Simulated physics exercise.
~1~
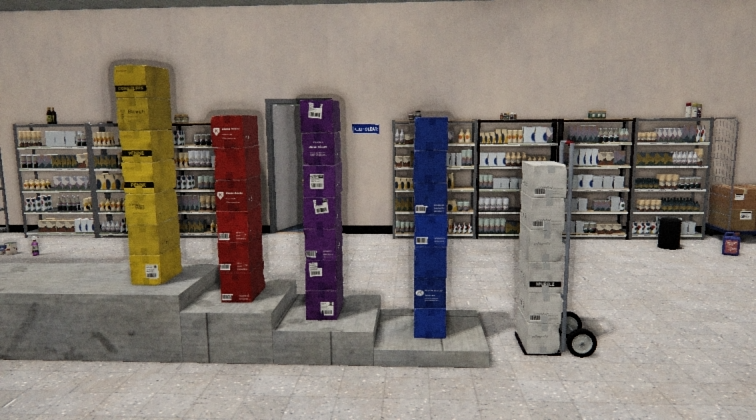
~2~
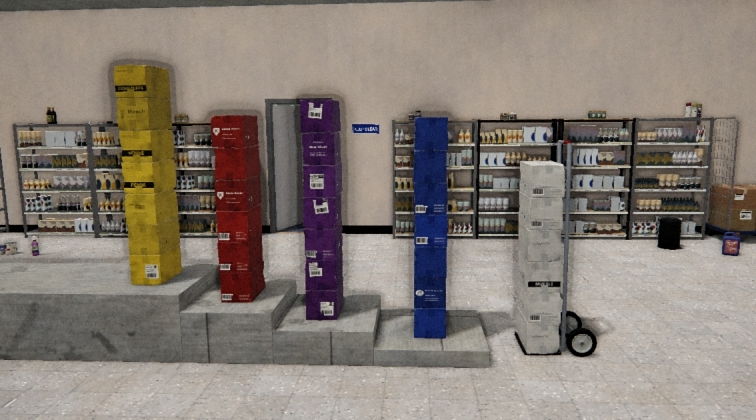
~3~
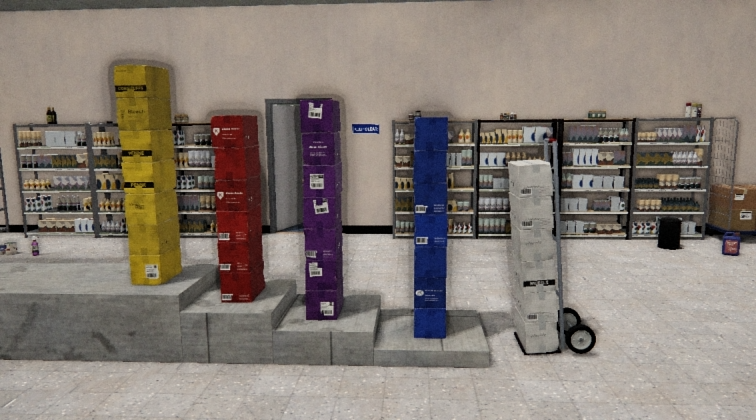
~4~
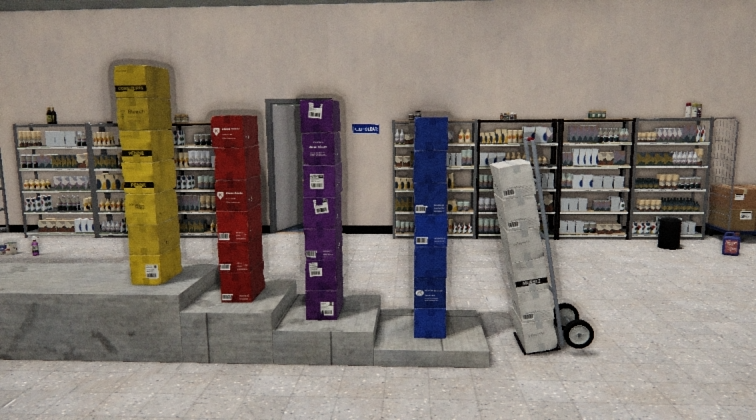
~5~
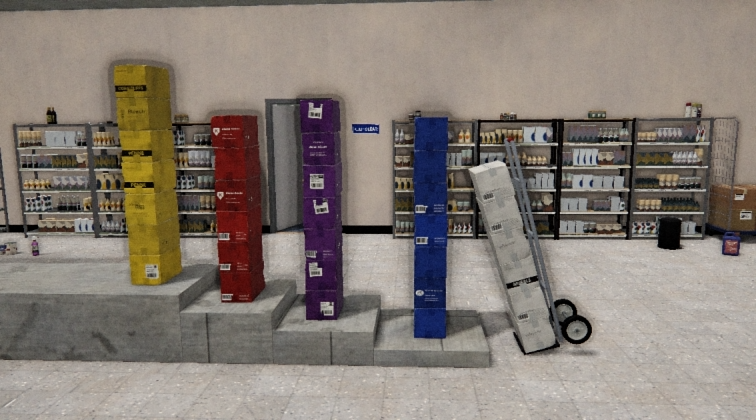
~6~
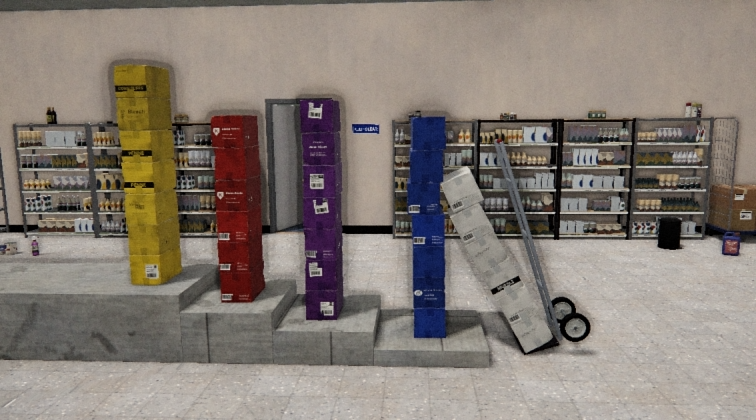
A sack truck carrying a pale pile of cartons tilts in a store-like room with stocked shelves along the back wall, seen level from the side by a still camera. Yellow, red, purple and blue piles stand left to right on grey steps, the truck at their right. The truck and its pile lean steadily leftward, then the upper blue cartons shift slightly left.
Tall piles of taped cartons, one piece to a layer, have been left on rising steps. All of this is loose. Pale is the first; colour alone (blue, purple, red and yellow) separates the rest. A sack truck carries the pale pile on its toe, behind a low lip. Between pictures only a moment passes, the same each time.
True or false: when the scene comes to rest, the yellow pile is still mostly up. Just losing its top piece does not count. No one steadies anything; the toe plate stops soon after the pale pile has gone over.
False.
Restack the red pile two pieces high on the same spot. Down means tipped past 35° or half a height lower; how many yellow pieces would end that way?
Looks like yellow ends up with 7 down.
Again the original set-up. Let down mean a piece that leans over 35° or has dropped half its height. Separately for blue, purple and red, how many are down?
Blue: 7, purple: 6, red: 6.
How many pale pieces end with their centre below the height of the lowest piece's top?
Total: 2.
Soon, 6 of the pale pile down; none of the 7 yellow cartons down (7 of 27 in all colours); top yellow carton unmoved; top blue carton tipped clearly, half its height lower.
A while on, 6 of the pale pile down; 4 of the 7 yellow cartons down (23 of 27 in all colours); top yellow carton tipped clearly, half its height lower; top blue carton tipped steeply, some two heights lower.
Finally, 6 of the pale pile down; 7 of the 7 yellow cartons down (26 of 27 in all colours); top yellow carton on its side; top red carton on its side.
